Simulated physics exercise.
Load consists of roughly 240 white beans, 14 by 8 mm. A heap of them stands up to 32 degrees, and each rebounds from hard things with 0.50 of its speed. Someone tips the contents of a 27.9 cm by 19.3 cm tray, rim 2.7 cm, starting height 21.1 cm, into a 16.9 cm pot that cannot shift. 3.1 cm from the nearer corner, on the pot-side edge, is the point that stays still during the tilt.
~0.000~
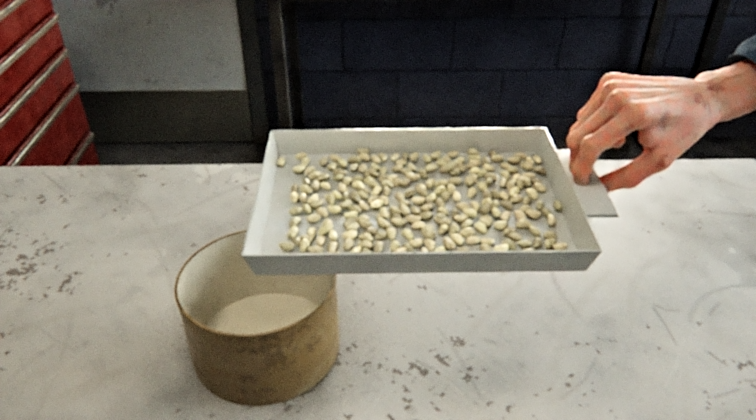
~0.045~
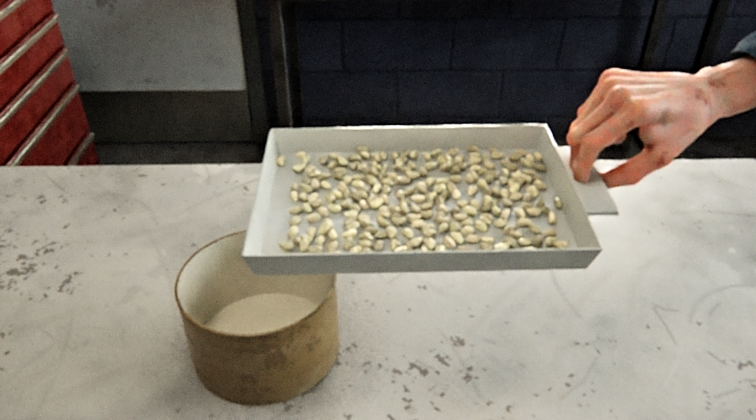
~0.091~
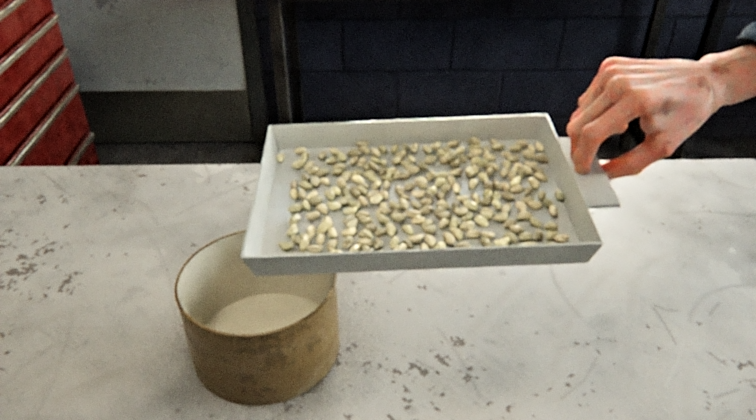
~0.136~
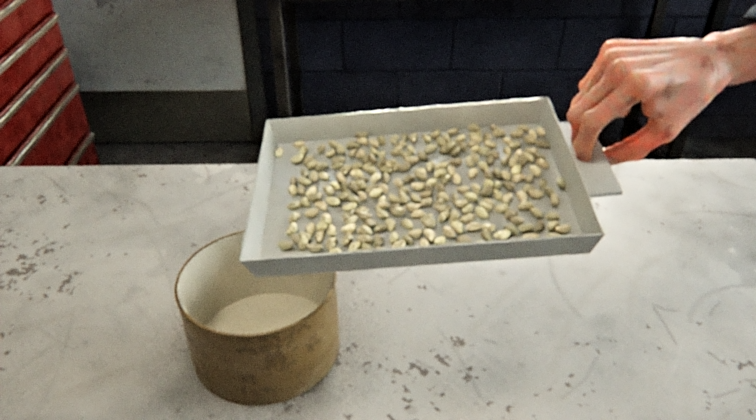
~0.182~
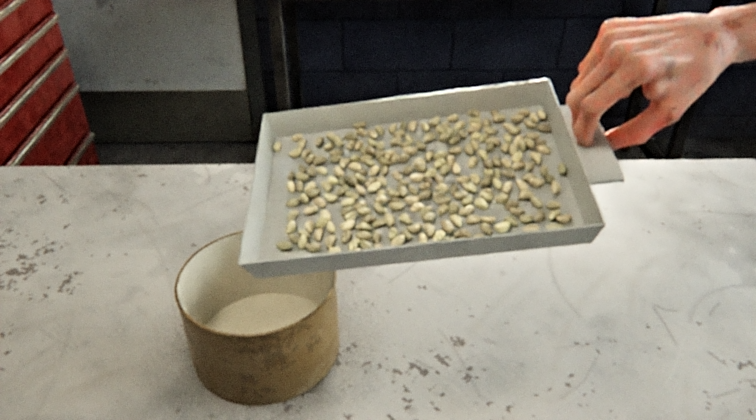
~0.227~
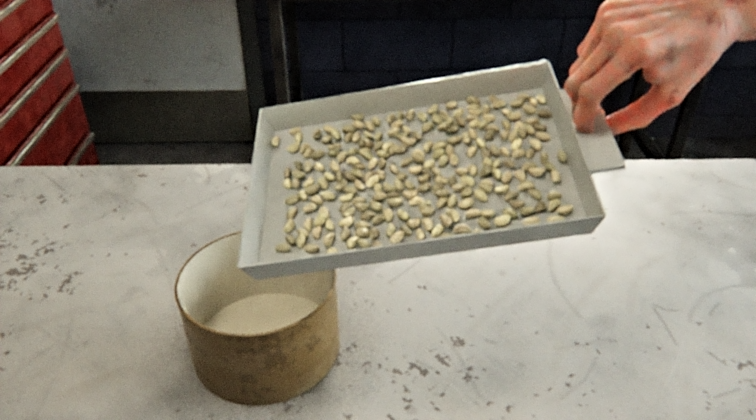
On a pale stone countertop, a hand raises the right side of a grey tray of white beans beside a brown pot.
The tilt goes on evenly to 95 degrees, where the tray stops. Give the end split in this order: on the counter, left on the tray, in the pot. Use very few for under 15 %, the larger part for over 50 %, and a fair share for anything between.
Counter: The larger part, tray: Very few, pot: Very few.
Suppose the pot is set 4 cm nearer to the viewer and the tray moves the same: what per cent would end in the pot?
Estimated share: Around 5 in a hundred.
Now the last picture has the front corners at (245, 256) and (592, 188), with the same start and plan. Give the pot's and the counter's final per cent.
In the pot: 5 per cent; on the counter: 95 per cent.
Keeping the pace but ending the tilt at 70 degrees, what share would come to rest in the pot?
That comes out at some 0 per cent.
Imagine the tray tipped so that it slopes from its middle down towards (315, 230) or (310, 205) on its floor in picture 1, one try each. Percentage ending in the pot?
Around 10 % for the first direction, around 70 % for the second.
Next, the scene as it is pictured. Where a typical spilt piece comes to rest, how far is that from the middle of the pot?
I'd say close to 20 centimetres.
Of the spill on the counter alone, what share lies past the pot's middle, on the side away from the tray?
That works out to about 70 percent.
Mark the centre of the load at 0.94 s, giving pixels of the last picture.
Approx. (251, 280).
After 0.65 s, tilt 53 degrees; the tray holds 100 %, the pot 0 %.
After 0.94 s, tilt 79 degrees; the tray holds 70 %, the pot 0 %.
After 1.33 s, tilt 95 degrees; the tray holds 5 %, the pot 0 %.
At rest (2.6 s), counter 100 %, tray 0 %, pot 0 %.
